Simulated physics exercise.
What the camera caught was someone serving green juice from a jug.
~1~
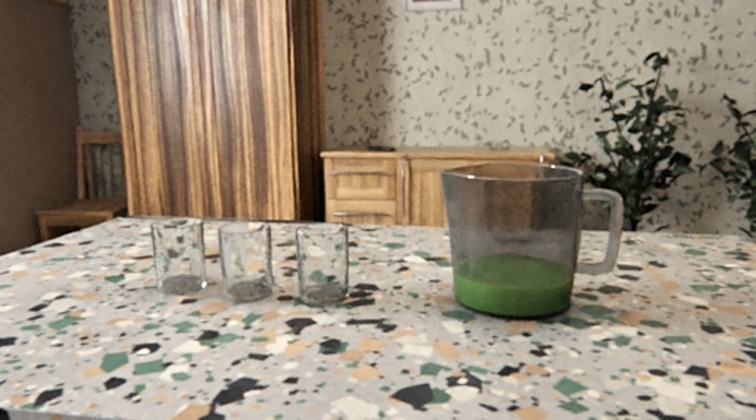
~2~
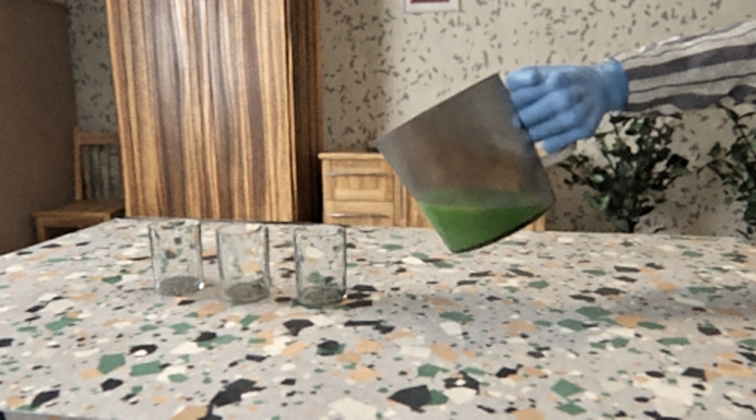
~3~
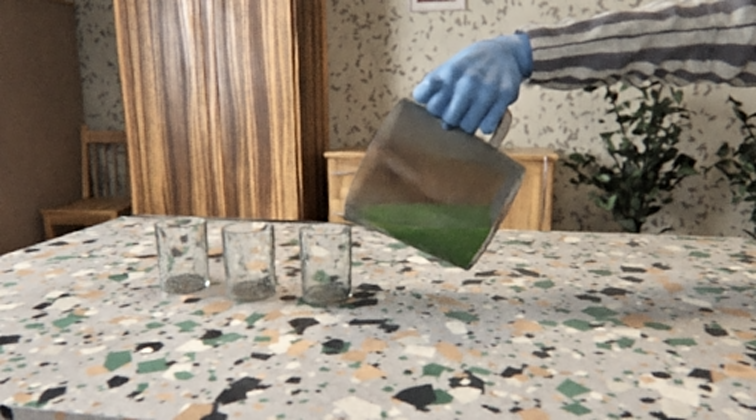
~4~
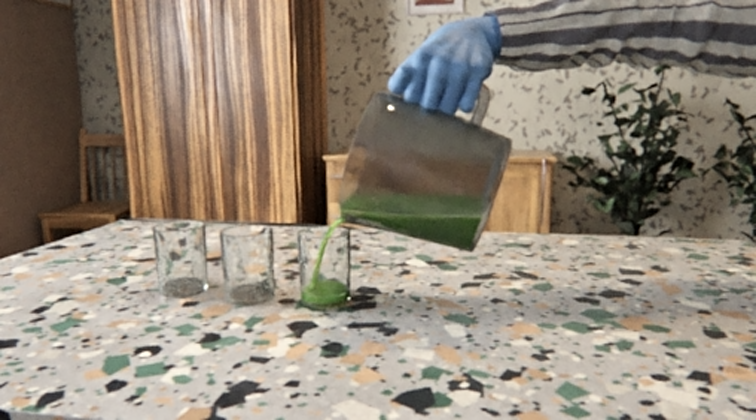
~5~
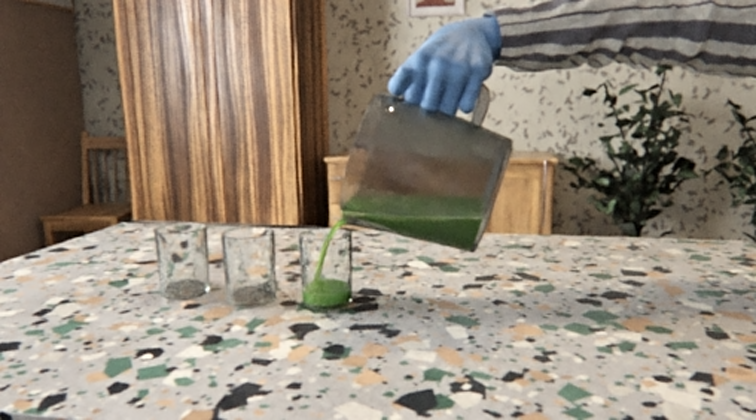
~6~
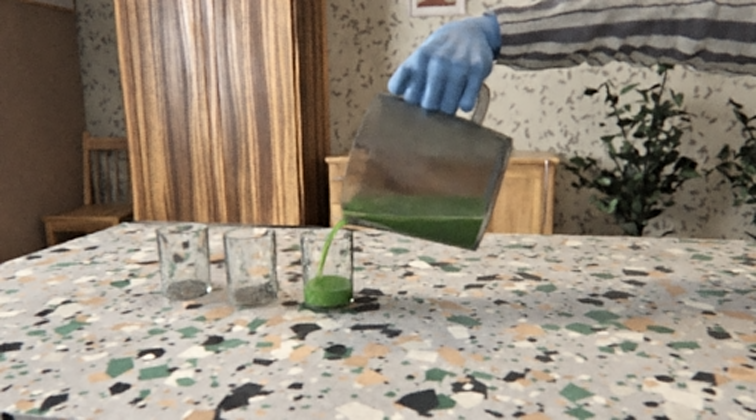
A blue-gloved hand lifted a clear jug of green juice from a speckled table, moved it left and tilted it, pouring a thin stream into the rightmost of three small glasses.
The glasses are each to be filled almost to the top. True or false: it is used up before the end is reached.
True.
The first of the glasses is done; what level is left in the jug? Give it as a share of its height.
Roughly 10 %.
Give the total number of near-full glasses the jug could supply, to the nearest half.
That works out at close to 2.0.
A moment on, the first is about half full.
Further on, the first is done and the jug has about half of its load.
When it is over, the jug is empty with two filled and the next at about a quarter of a serving.
